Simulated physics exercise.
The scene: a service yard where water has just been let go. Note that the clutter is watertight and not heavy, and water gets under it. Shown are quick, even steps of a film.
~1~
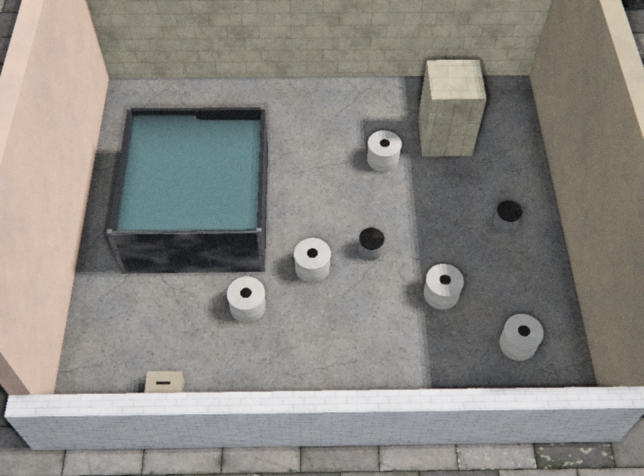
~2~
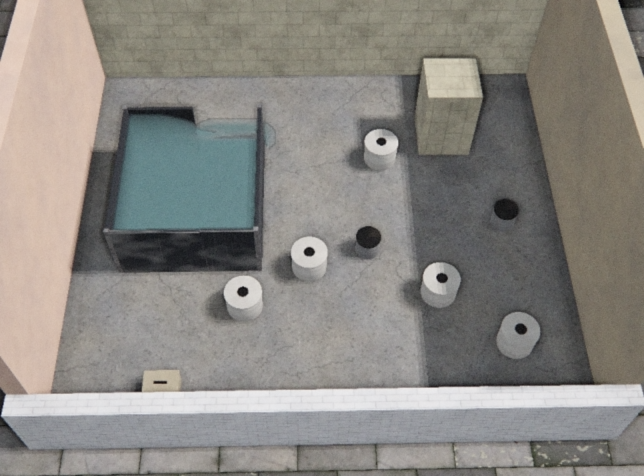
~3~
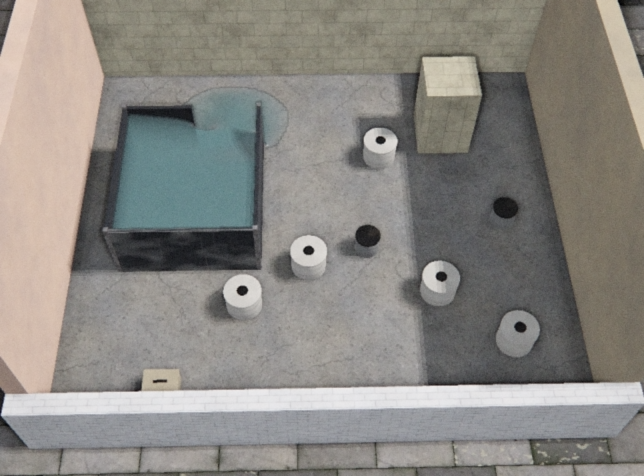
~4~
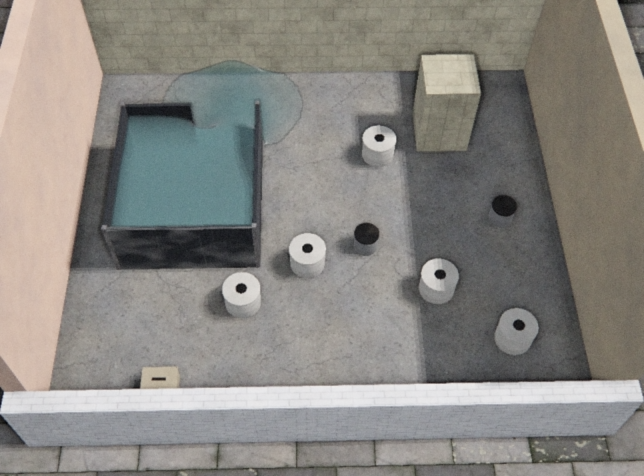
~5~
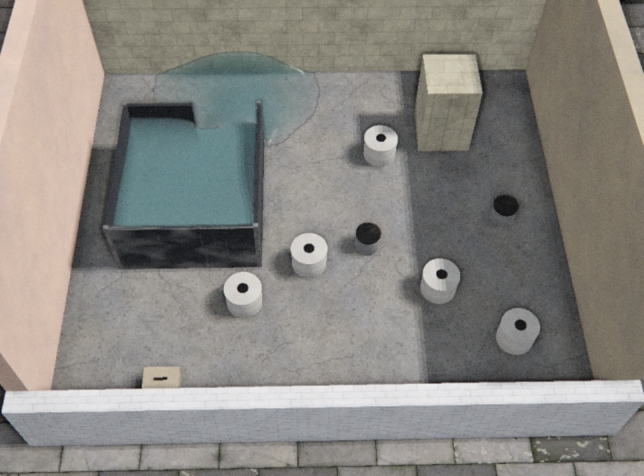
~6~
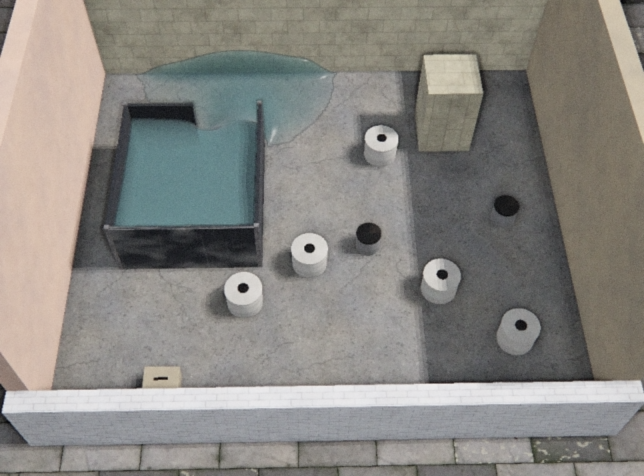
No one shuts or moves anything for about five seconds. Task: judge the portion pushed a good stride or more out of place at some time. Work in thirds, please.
My answer: Not even a third.
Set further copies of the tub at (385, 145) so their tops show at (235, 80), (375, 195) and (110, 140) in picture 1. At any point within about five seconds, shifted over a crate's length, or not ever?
First driven off; second falls short; third driven off.
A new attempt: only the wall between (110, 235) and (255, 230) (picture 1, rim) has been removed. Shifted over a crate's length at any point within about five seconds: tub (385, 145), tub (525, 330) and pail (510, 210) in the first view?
Well, in order they come out as under that mark, beyond that mark and beyond that mark.
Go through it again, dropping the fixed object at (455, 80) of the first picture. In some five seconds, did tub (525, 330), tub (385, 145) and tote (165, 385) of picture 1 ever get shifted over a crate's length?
Listed order result: Hardly budged / hardly budged / knocked clear.
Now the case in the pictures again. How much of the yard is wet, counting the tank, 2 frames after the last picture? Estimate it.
My estimate is about 20 per cent.
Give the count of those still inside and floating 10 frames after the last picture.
By my reckoning the number comes out at 0.
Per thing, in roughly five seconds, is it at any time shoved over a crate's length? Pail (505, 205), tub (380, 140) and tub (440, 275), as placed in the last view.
Sequence check gives past that mark, next below that mark, finally below that mark.
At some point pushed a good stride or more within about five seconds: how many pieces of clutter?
By my reckoning the answer is 2.
A moment on, 0 of 8 are well off their spots; 0 afloat.
Next, 0 of 8 are well off their spots; 0 afloat.
Later, 0 of 8 are well off their spots; 0 afloat.
In the end, 2 of 8 are well off their spots, and 2 have been at some point; 0 afloat.
